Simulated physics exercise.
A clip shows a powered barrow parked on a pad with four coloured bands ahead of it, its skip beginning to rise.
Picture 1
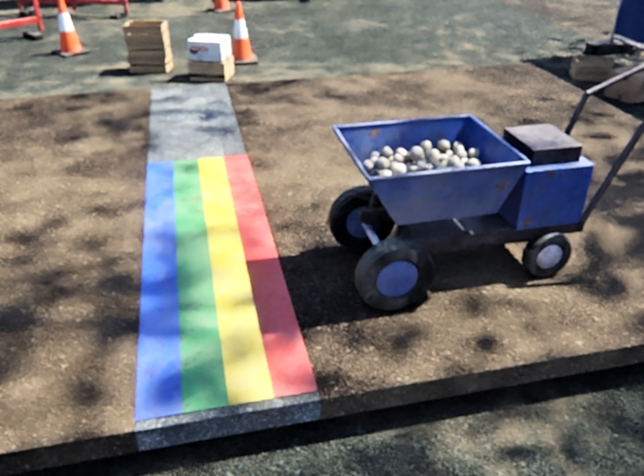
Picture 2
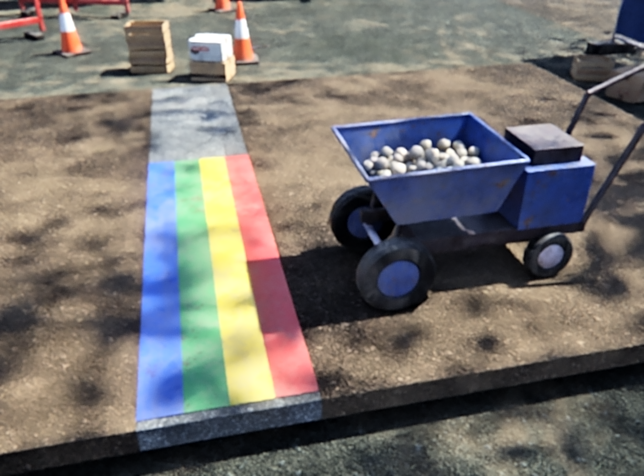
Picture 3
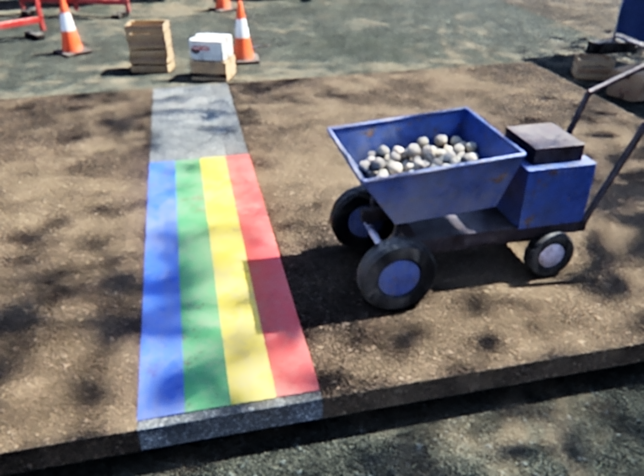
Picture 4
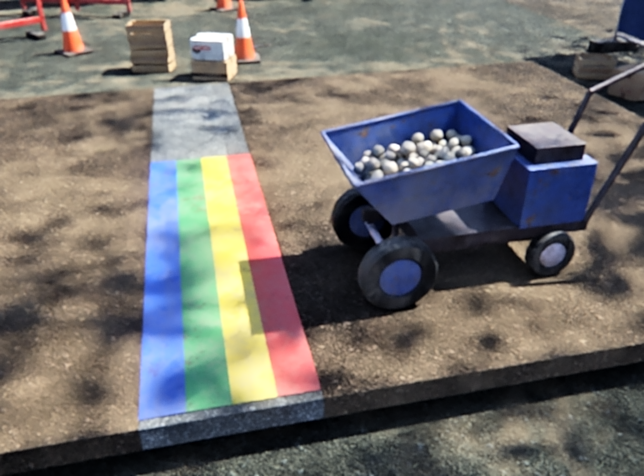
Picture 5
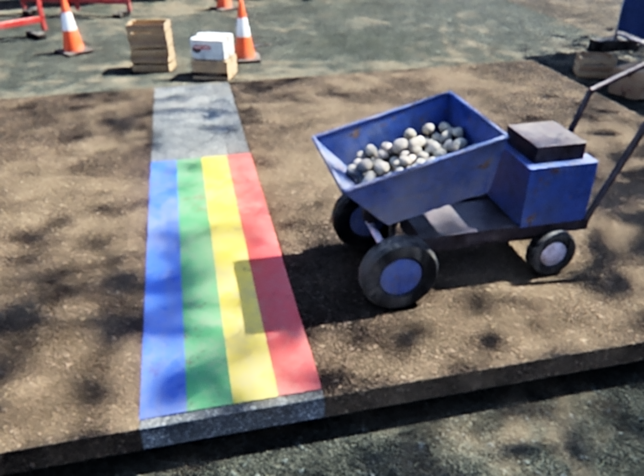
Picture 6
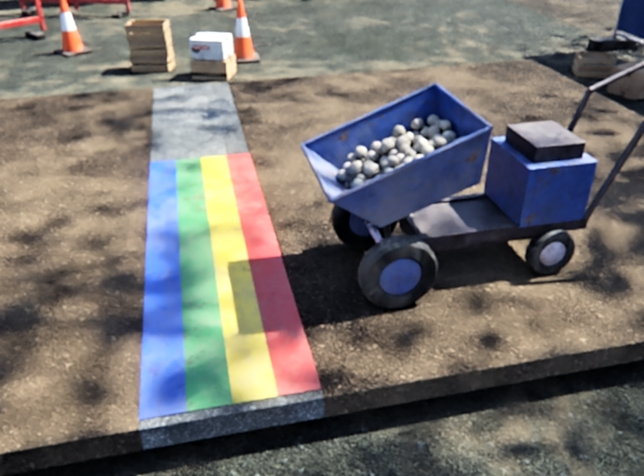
On a sunlit brown pad seen from slightly above, dappled shade lies across the ground, with orange-and-white cones and small boxes behind. A blue barrow with dark wheels stands on the right, its skip holding pale pebbles, while blue, green, yellow and red bands run left to right beside it. The skip starts level, then its back rises slowly and it tilts clearly leftward, while the wheels stay put.
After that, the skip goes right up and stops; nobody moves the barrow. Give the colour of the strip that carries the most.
It is yellow.
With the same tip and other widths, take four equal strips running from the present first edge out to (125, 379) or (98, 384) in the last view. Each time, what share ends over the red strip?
Near 20 and then 30 in a hundred.
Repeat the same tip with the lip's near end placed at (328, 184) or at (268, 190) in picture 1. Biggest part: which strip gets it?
First: The strip in green; second: Blue.
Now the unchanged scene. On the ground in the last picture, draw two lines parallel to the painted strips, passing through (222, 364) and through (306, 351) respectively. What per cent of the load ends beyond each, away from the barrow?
Estimate, first then second: 20 %, 80 %.
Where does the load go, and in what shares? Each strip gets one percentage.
I'd say the red strip has near 20, the yellow strip near 35, the green strip near 20 and the blue strip near 5 per cent.
Shortly afterwards, skip tipped steeply; the whole lot in the skip.
Next, skip tipped right over; the bulk in the skip; a little over the red strip; near a quarter over the yellow strip; only a few over the green strip.
Some moments later, skip tipped right over; near a quarter in the skip; near a quarter over the red strip; near a third over the yellow strip; near a quarter over the green strip; a little over the blue strip; only a few off the paint.
In the end, skip tipped right over; near a quarter in the skip; near a quarter over the red strip; near a third over the yellow strip; near a quarter over the green strip; a little over the blue strip; only a few off the paint.
